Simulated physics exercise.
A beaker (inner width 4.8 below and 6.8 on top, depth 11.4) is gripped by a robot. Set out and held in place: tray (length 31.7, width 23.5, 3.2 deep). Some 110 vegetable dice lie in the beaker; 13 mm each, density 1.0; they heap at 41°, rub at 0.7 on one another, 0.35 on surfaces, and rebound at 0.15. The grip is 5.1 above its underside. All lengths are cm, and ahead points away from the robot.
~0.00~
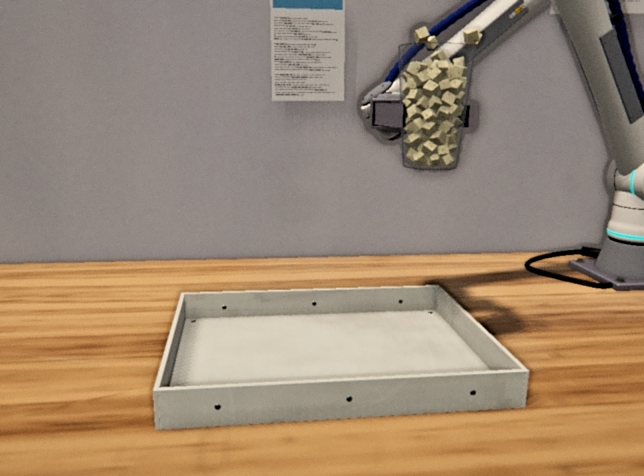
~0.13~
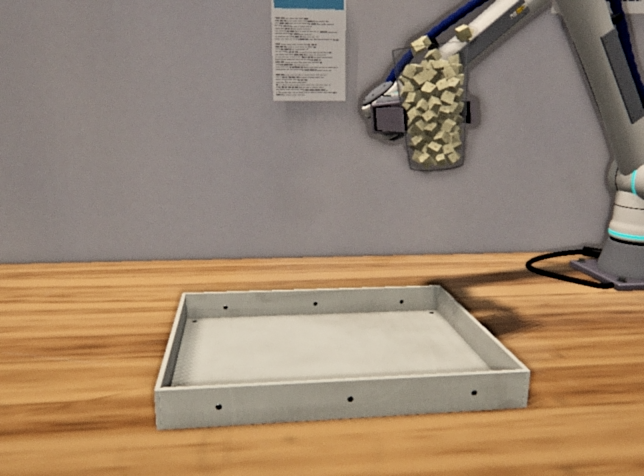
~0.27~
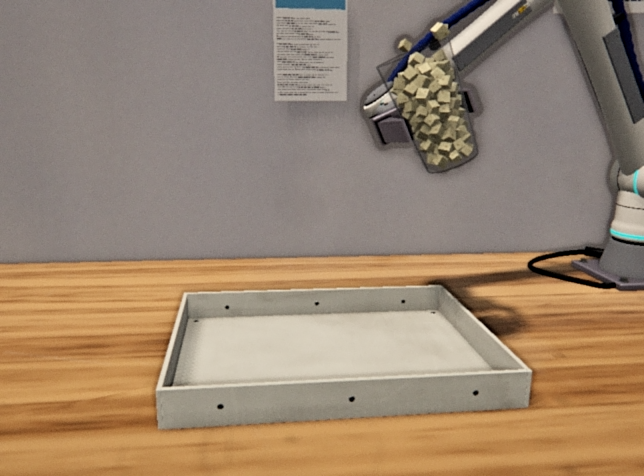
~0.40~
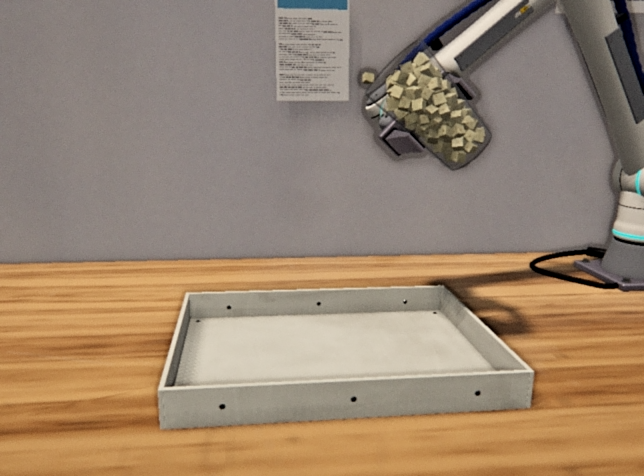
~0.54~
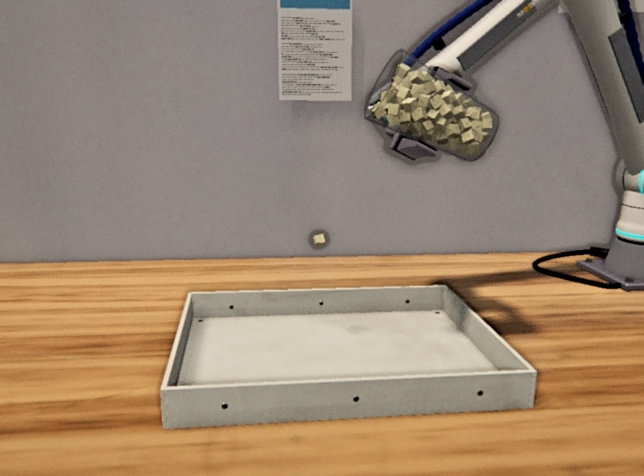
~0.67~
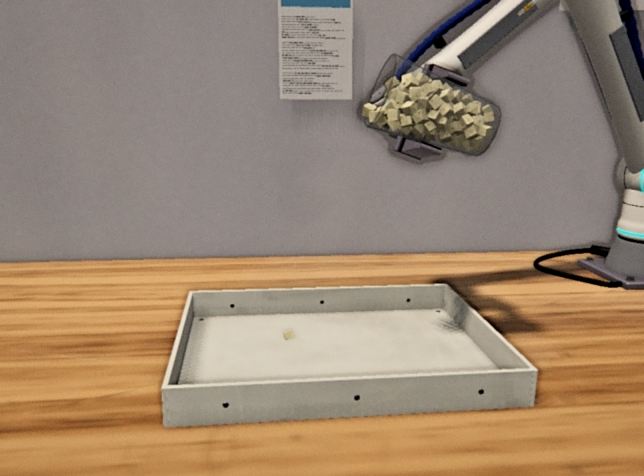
We see a robot arm tilt a clear beaker heaped with pale vegetable dice toward the left above a gray tray on a wooden table, as a single piece drops from the beaker and lands in the tray.
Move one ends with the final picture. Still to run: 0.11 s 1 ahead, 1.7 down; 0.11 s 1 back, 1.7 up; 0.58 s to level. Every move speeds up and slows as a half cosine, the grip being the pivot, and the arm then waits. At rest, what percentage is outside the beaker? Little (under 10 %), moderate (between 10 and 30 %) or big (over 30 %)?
Answer: Little; under 10 % of the vegetable dice finish outside the beaker.
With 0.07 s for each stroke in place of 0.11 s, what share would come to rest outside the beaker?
Then about 5 per cent.
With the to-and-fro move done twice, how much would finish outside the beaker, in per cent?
In that case some 5 per cent.
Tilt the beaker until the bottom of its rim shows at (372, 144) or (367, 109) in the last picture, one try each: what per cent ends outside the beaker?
Some 5 and 0 per cent.
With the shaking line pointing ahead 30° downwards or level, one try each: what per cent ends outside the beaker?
About 5 and 5 per cent.
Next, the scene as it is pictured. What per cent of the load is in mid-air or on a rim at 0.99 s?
Roughly 1 per cent.
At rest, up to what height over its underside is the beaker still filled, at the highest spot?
About 11.0 cm.
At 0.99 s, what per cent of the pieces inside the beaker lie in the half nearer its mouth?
Some 55 per cent.
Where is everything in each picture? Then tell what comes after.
The first picture shows beaker middle at (433, 109), level; upper third of the load around (438, 75), from x 410 to 475, top at y 35; 112 in the beaker.
The second picture shows beaker middle at (433, 110), tilted 7° forward; upper third of the load around (433, 77), from x 405 to 465, top at y 35.
The third picture shows beaker middle at (433, 110), tilted 25° forward; upper third of the load around (426, 80), from x 395 to 465, top at y 30.
The fourth picture shows beaker middle at (433, 111), tilted 46° forward; upper third of the load around (421, 84), from x 370 to 480, top at y 60; 111 in the beaker, 1 in flight or on a rim.
The fifth picture shows beaker middle at (435, 113), tilted 64° forward; upper third of the load around (422, 95), from x 320 to 485, top at y 70; 111 in the beaker, 1 in flight or on a rim.
The sixth picture shows beaker middle at (435, 112), tilted 71° forward; upper third of the load around (425, 97), from x 290 to 490, top at y 80; 111 in the beaker, 1 in the tray.
By 0.99 s, tilted 66° forward, highest piece 28 above the table; 109 in the beaker, 2 in the tray, 1 in flight or on a rim.
By 1.31 s, tilted 13° forward, highest piece 31 above the table; 109 in the beaker, 3 in the tray.
By 1.67 s, level, highest piece 31 above the table; 109 in the beaker, 3 in the tray.
By 2.72 s, level, highest piece 31 above the table; 109 in the beaker, 3 in the tray.
Final count, 109 in the beaker, 3 in the tray. That is 3 % outside the beaker.
